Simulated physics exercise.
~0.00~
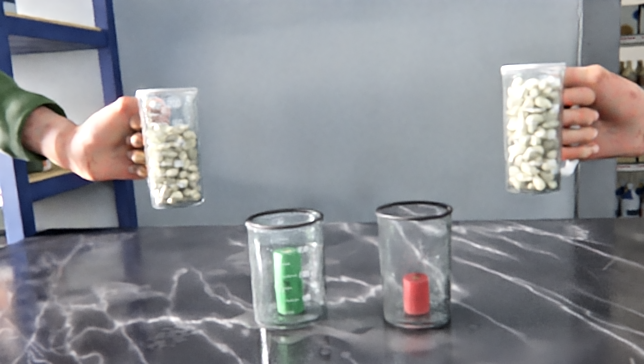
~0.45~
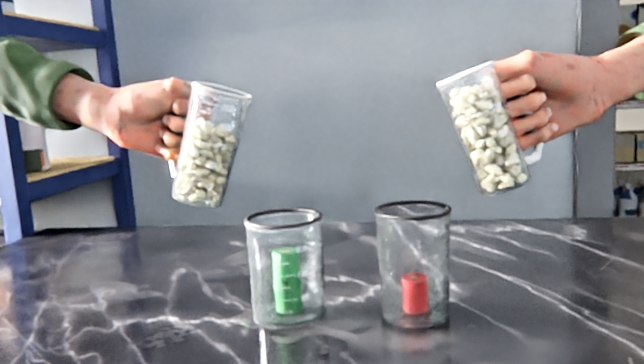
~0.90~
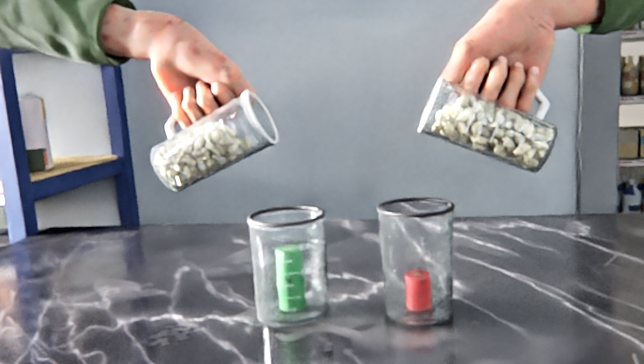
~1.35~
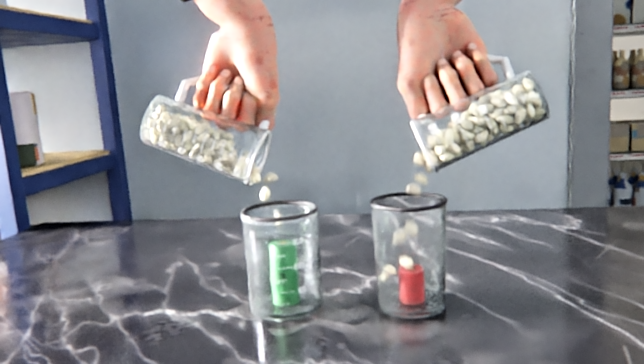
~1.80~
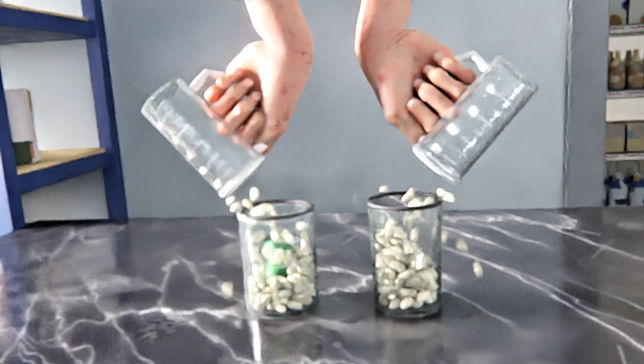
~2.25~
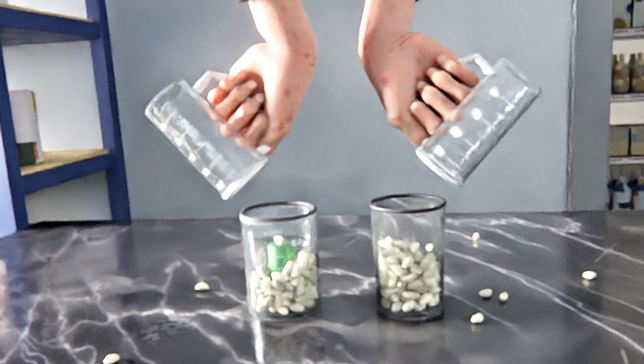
Two hands hold clear cups of pale, bean-like pieces above two clear, dark-rimmed containers on a black marbled counter, seen from the front by a slightly swaying camera. A green object stands in the left container and a shorter red one in the right, with blue shelving at far left. The hands tilt the cups inward, and pieces begin to drop into both containers. The cups tip further until they are emptied, some pieces scattering across the counter. Finally, both containers are about half full, with green still showing on the left and the red object buried.
